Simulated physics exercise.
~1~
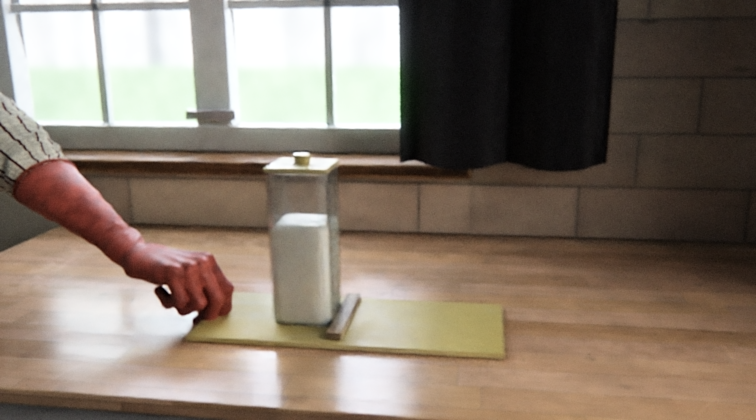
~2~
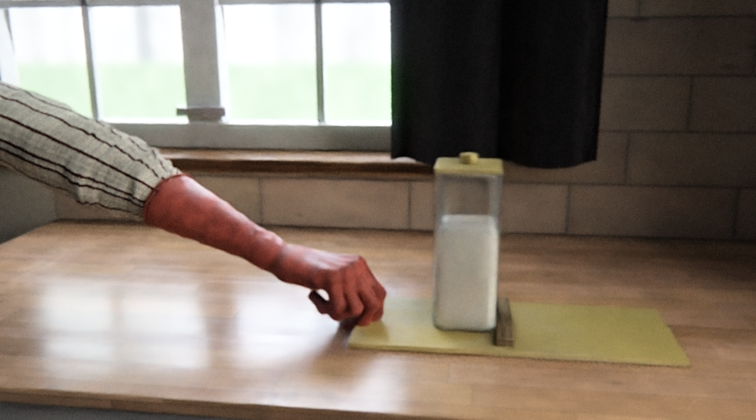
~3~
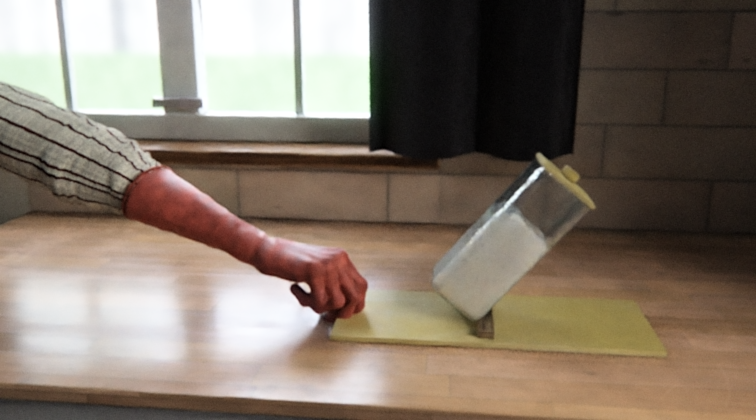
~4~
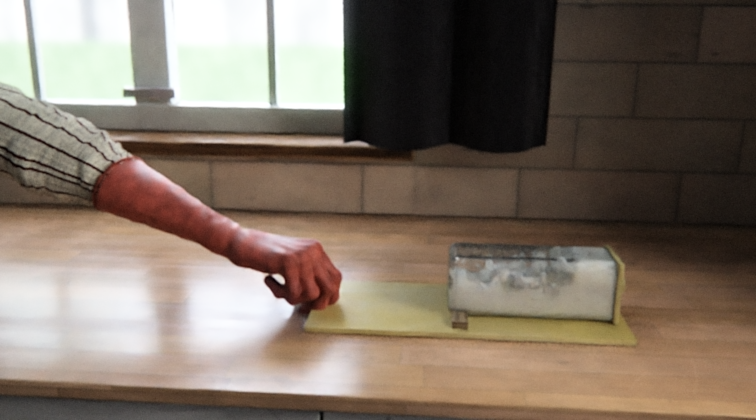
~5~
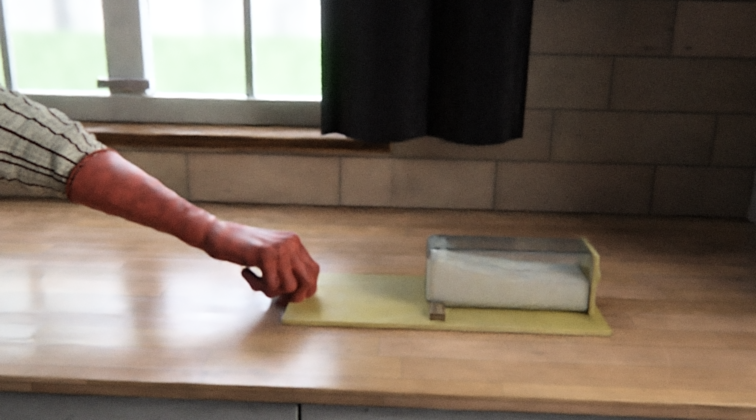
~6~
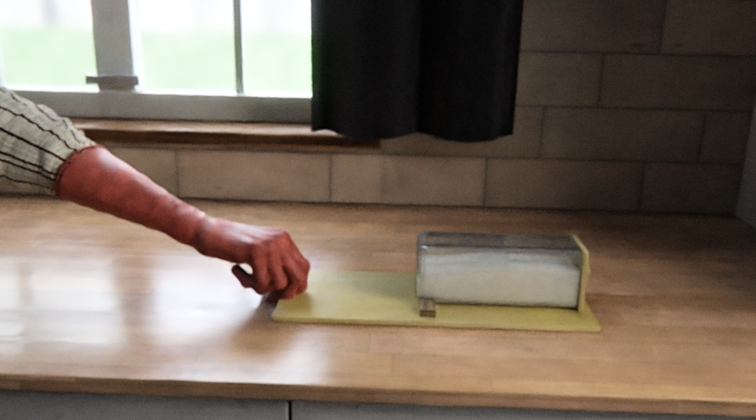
The footage shows a hand sliding a yellow-green board to the right across a wooden counter, carrying a square bottle partly filled with white liquid beside a small batten; the bottle tips rightward over the batten and ends lying on its side on the board.
